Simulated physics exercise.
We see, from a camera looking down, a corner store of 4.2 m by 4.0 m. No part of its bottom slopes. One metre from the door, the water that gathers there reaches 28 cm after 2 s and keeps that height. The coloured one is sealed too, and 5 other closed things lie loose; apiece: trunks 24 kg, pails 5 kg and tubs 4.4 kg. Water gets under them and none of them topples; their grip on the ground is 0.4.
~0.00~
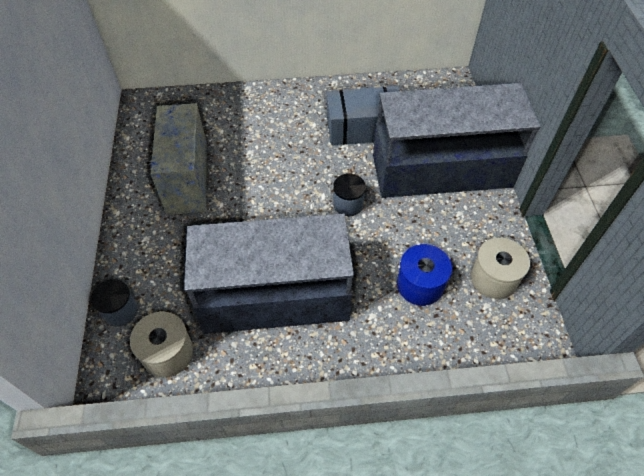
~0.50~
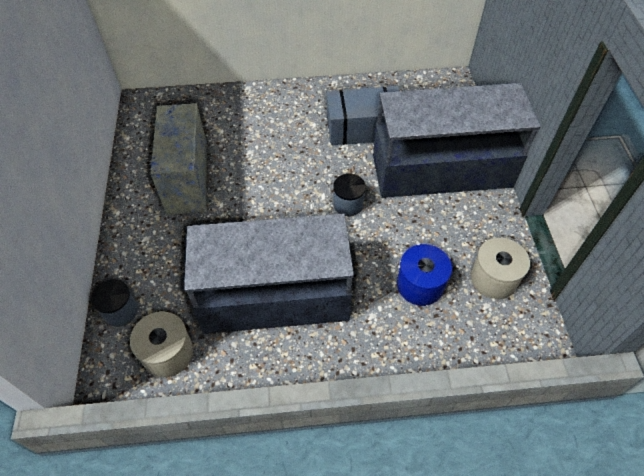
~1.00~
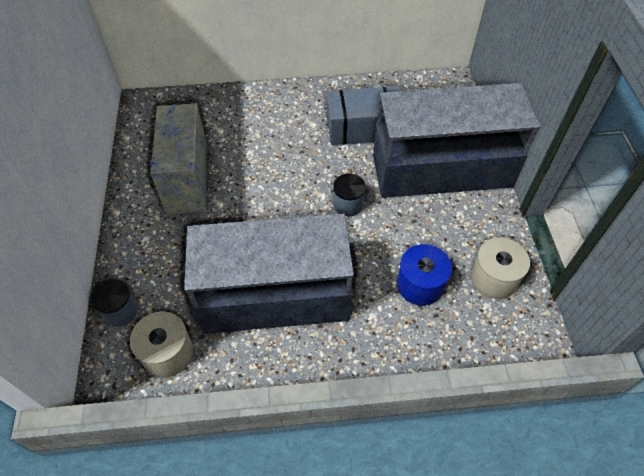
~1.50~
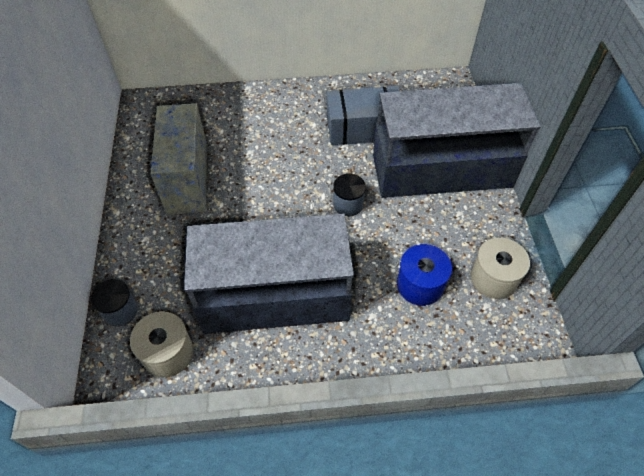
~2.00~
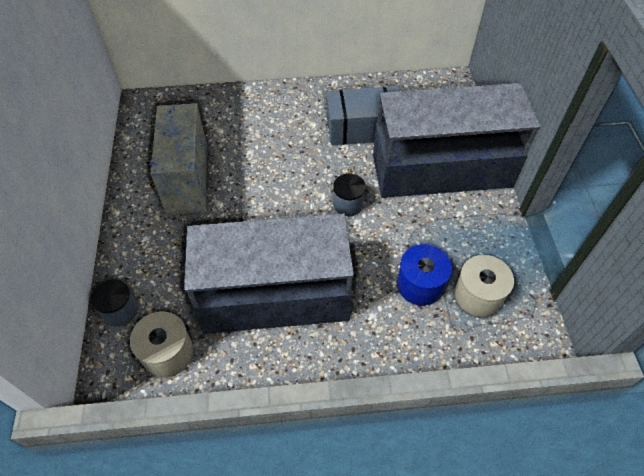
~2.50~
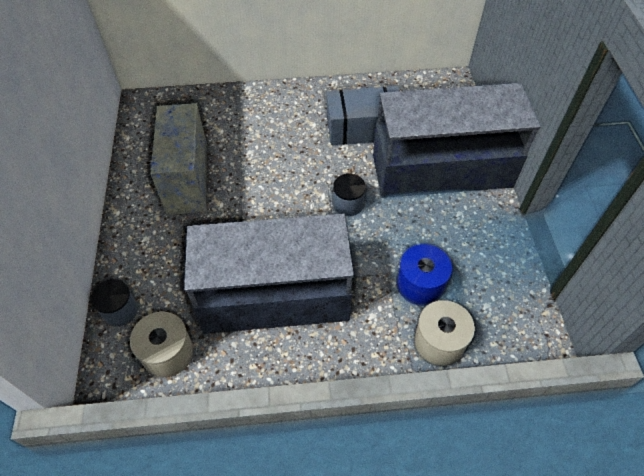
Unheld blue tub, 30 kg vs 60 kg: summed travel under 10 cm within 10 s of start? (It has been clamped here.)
Heavier only.
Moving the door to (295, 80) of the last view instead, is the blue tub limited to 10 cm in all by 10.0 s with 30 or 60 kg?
In that case the lower weight is enough.
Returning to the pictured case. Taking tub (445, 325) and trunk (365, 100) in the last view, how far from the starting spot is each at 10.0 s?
They've ended up 300 cm and 0 cm away, in that order.
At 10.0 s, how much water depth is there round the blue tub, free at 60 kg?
Depth: Approx. 11 cm.
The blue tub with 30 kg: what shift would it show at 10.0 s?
40 cm.
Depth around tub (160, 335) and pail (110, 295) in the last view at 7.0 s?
About 10 and 13 cm.
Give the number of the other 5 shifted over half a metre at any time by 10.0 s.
It adds up to 4.
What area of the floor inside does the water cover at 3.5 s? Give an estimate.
Close to 6.5 m2, I'd say.
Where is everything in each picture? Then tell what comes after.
In the first frame, the blue tub at (426, 265), on the bottom; water covers 0.0 m2; 0 of 6 have shifted.
In the second frame, the blue tub at (426, 265) rests on the ground; 0.0 m2 under water; 0 of 6 have shifted.
In the third frame, the blue tub at (426, 265), on the bottom; water covers 0.0 m2; 0 of 6 have shifted.
In the fourth frame, the blue tub at (426, 265) rests on the ground; 0.1 m2 under water; 0 of 6 have shifted.
In the fifth frame, the blue tub at (426, 265), on the bottom; water covers 0.9 m2; 1 of 6 have shifted.
In the sixth frame, the blue tub at (426, 265) rests on the ground; water covers 2.7 m2; 1 of 6 have shifted.
After 3.5 s the blue tub would be 34 cm from its start with 30 kg and 0 cm from its start with 60 kg; 9 cm of water round it then.
After 4.5 s the blue tub would be 38 cm from its start with 30 kg and 0 cm from its start with 60 kg; 8 cm of water round it then.
After 7.0 s the blue tub would be 38 cm from its start with 30 kg and 0 cm from its start with 60 kg; 9 cm of water round it then.
After 10.0 s the blue tub would be 38 cm from its start with 30 kg and 0 cm from its start with 60 kg; 11 cm of water round it then.
